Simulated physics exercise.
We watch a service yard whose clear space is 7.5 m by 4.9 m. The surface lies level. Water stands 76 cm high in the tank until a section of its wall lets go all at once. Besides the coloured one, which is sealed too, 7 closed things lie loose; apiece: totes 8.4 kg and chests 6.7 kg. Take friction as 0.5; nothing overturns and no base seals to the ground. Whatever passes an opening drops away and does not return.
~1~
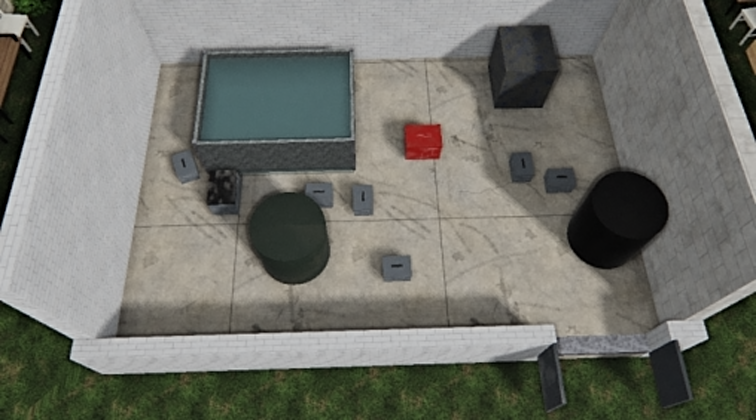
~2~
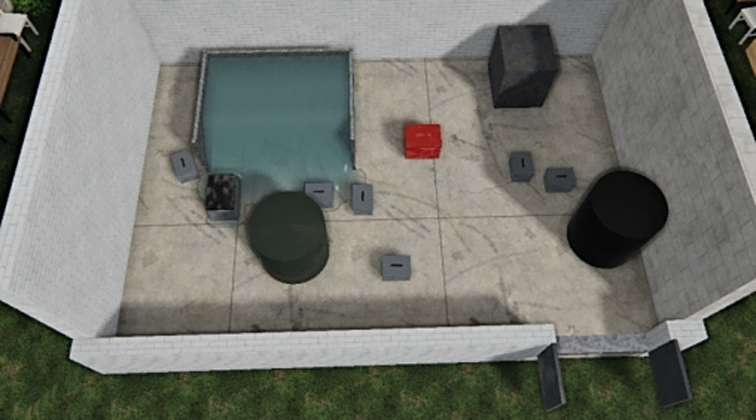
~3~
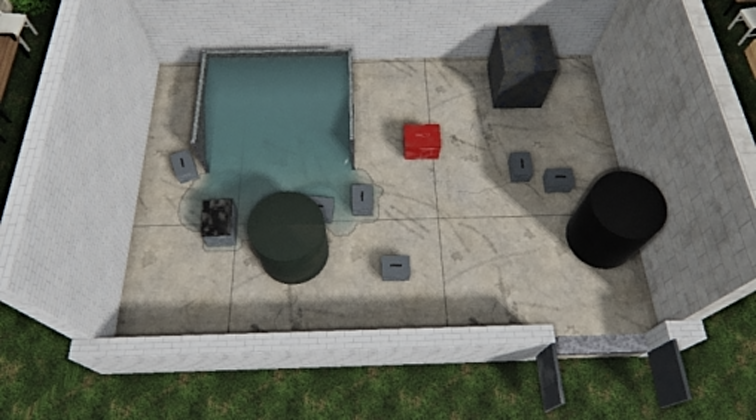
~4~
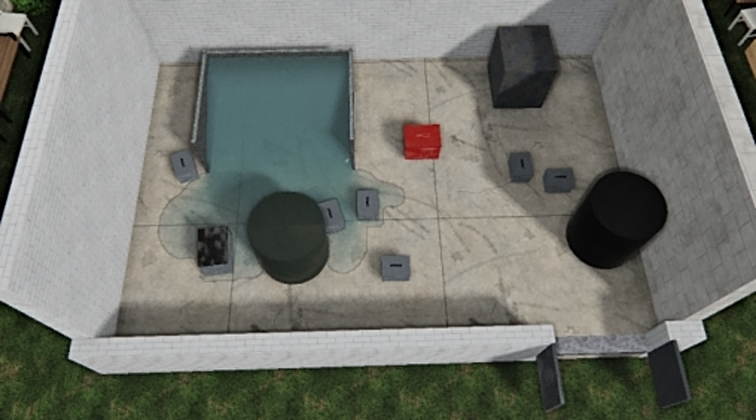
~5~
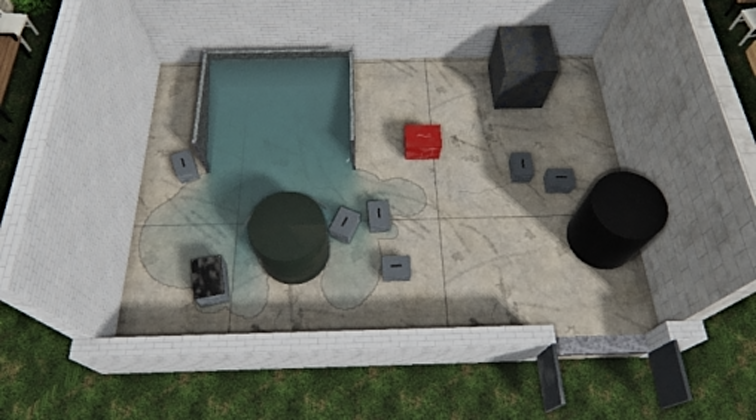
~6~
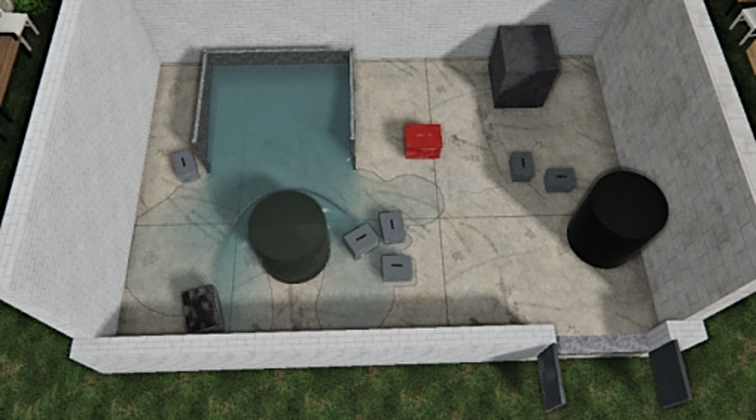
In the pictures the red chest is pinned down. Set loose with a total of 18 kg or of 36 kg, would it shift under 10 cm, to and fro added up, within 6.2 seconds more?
For it, the lower weight is enough.
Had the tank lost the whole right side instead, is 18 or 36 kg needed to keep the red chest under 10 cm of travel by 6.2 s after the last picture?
Then neither load is enough.
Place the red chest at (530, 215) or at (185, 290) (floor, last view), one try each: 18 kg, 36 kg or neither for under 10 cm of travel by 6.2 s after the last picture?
In turn: Neither holds; neither holds.
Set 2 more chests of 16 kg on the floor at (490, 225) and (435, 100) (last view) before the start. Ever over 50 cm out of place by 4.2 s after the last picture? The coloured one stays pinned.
In turn: Over, less.
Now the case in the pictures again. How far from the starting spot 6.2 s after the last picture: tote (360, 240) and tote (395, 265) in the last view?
In that order: Washed out, gone out.
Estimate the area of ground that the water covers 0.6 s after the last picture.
Some 16 m2.
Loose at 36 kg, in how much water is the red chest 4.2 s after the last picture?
About 3 cm.
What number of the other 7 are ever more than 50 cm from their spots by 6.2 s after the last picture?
7 of them.
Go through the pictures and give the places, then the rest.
The first frame shows the red chest at (424, 136) rests on the ground; 3.6 m2 under water; 0 of 8 have shifted.
The second frame shows the red chest at (423, 135) rests on the ground; water covers 4.8 m2; 1 of 8 have shifted.
The third frame shows the red chest at (423, 135) rests on the ground; water covers 6.2 m2; 2 of 8 have shifted.
The fourth frame shows the red chest at (423, 135), on the bottom; water covers 7.7 m2; 3 of 8 have shifted.
The fifth frame shows the red chest at (423, 136), on the bottom; 9.5 m2 under water; 3 of 8 have shifted.
The sixth frame shows the red chest at (424, 135) rests on the ground; water covers 11.6 m2; 3 of 8 have shifted.
Then, 0.6 s after the last picture the red chest would be 0 cm from its start with 18 kg and 0 cm from its start with 36 kg; 0 cm of water round it then.
Then, 2.3 s after the last picture the red chest would be 0 cm from its start with 18 kg and 0 cm from its start with 36 kg; 1 cm of water round it then.
Then, 4.2 s after the last picture the red chest would be 0 cm from its start with 18 kg and 0 cm from its start with 36 kg; 3 cm of water round it then.
Then, 6.2 s after the last picture the red chest would be 0 cm from its start with 18 kg and 0 cm from its start with 36 kg; 1 cm of water round it then.
